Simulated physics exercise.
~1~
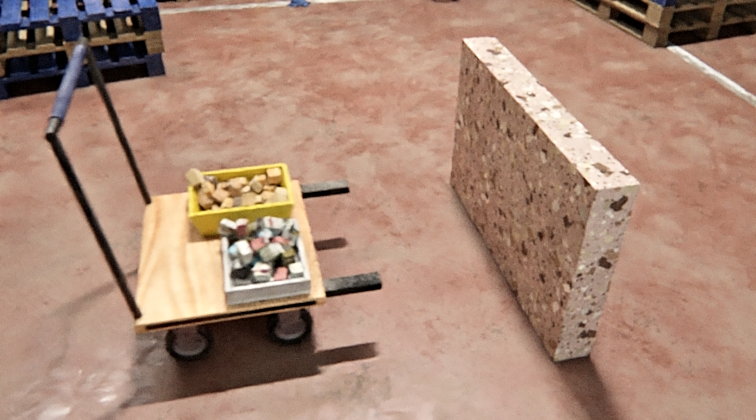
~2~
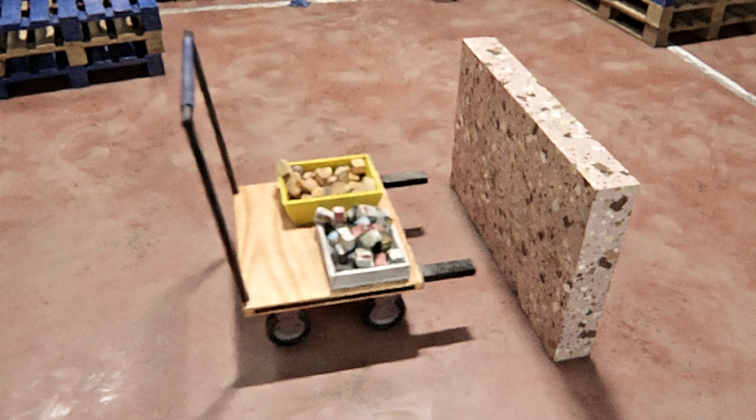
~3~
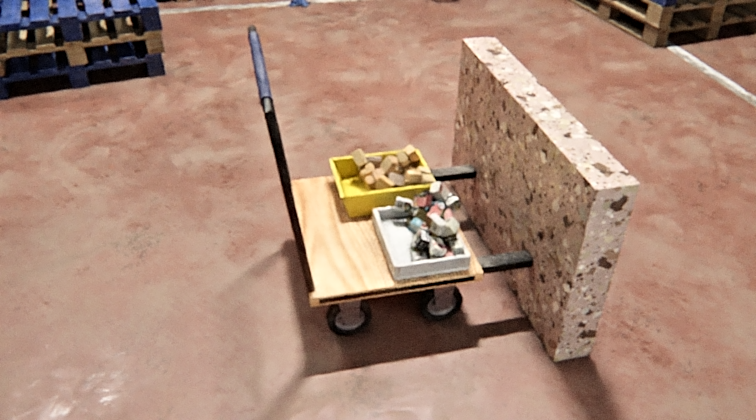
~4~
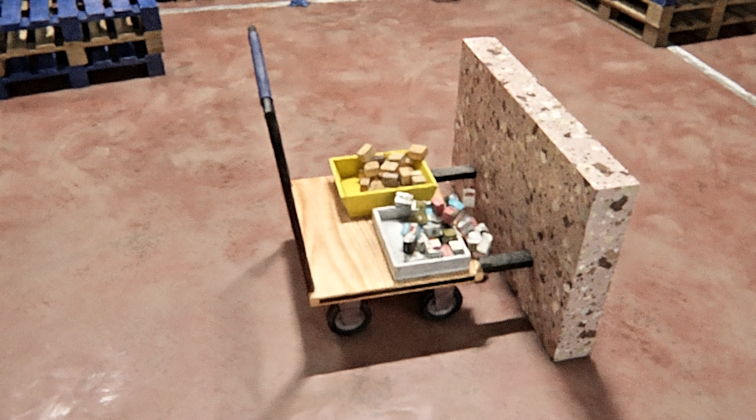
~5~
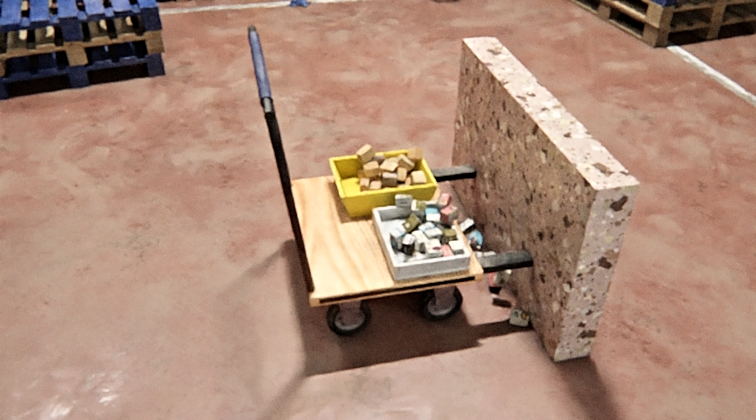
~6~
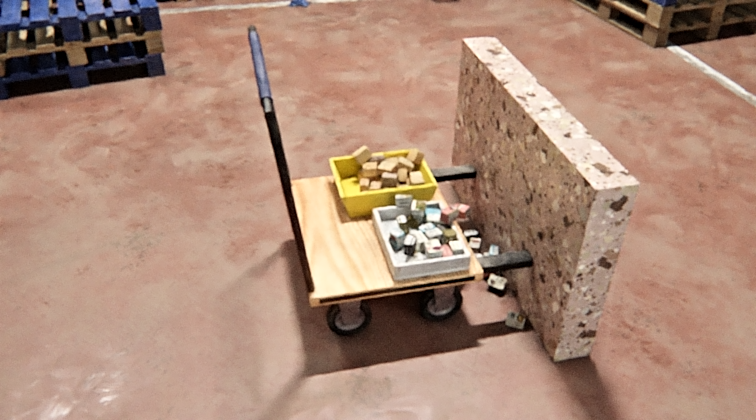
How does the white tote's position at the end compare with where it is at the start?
It starts left of the centre of the view, well away from the wall, and ends farther right, just short of the wall. It is still in its place on the trolley's deck.
